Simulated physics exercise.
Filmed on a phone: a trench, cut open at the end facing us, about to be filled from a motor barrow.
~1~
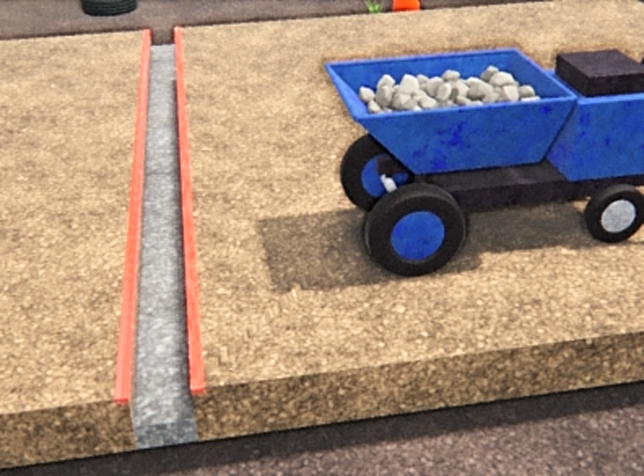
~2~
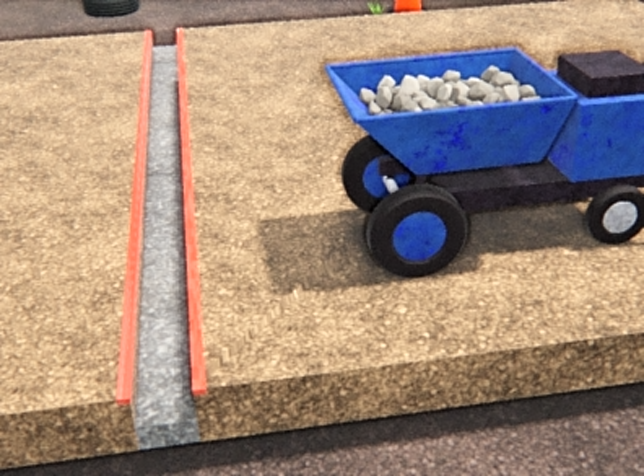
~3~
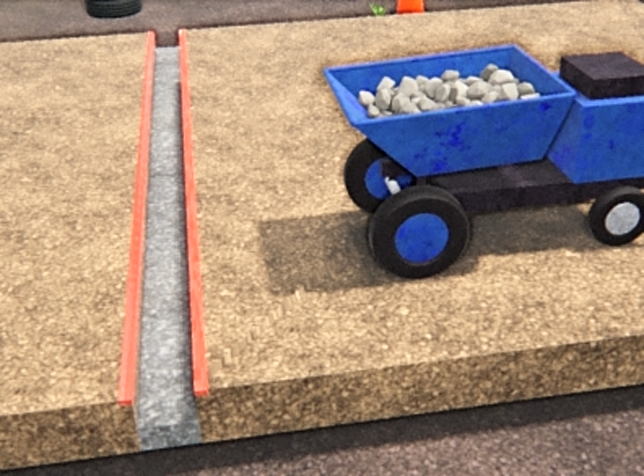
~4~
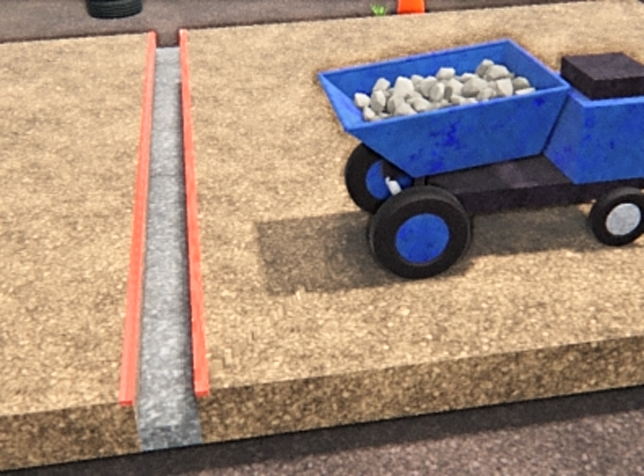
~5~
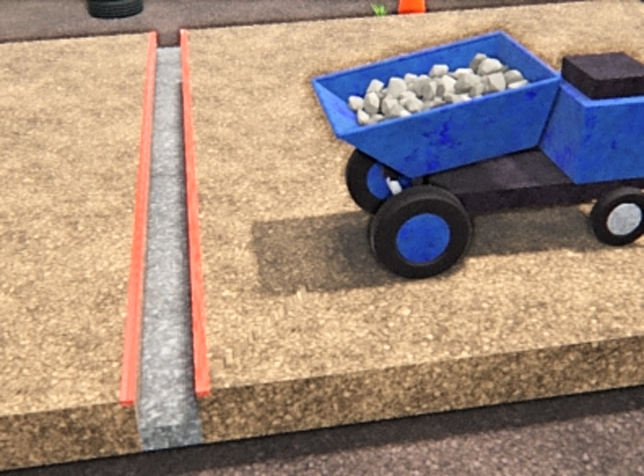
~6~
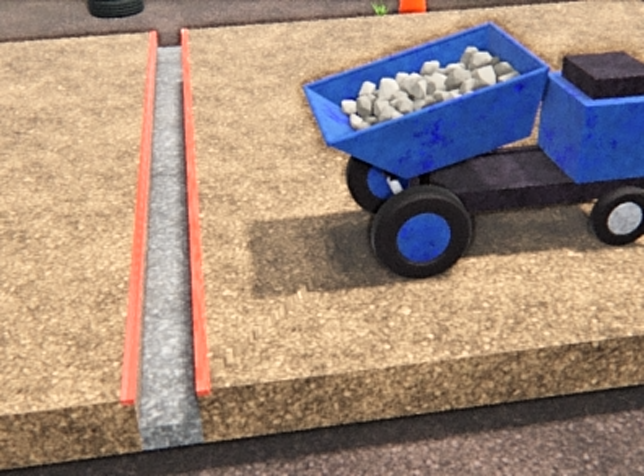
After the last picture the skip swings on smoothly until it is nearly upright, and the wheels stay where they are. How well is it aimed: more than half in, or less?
It catches under half.
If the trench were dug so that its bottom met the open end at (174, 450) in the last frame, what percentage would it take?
It comes to 20 per cent or so.
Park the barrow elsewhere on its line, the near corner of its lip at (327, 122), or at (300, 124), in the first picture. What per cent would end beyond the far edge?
Roughly 0 per cent, and 0 per cent.
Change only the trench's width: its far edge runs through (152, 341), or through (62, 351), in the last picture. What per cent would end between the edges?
About 20 and 20 per cent.
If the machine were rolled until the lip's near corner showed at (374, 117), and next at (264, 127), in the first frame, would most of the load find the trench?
The first try: Less than half. The second: Over half.
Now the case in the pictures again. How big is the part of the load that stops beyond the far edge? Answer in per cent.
About 0 per cent.
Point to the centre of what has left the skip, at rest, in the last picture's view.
Near (220, 258).
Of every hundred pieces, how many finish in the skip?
About 25 per cent.
Soon, skip tipped steeply; all in the skip.
A while on, skip tipped steeply; most in the skip; a small part short of the trench; a stray few falling.
Towards the end, skip tipped right over; about a quarter in the skip; about half short of the trench; about a quarter in or heaped over the trench.
Finally, skip tipped right over; about a quarter in the skip; about half short of the trench; about a quarter in or heaped over the trench; none beyond it.
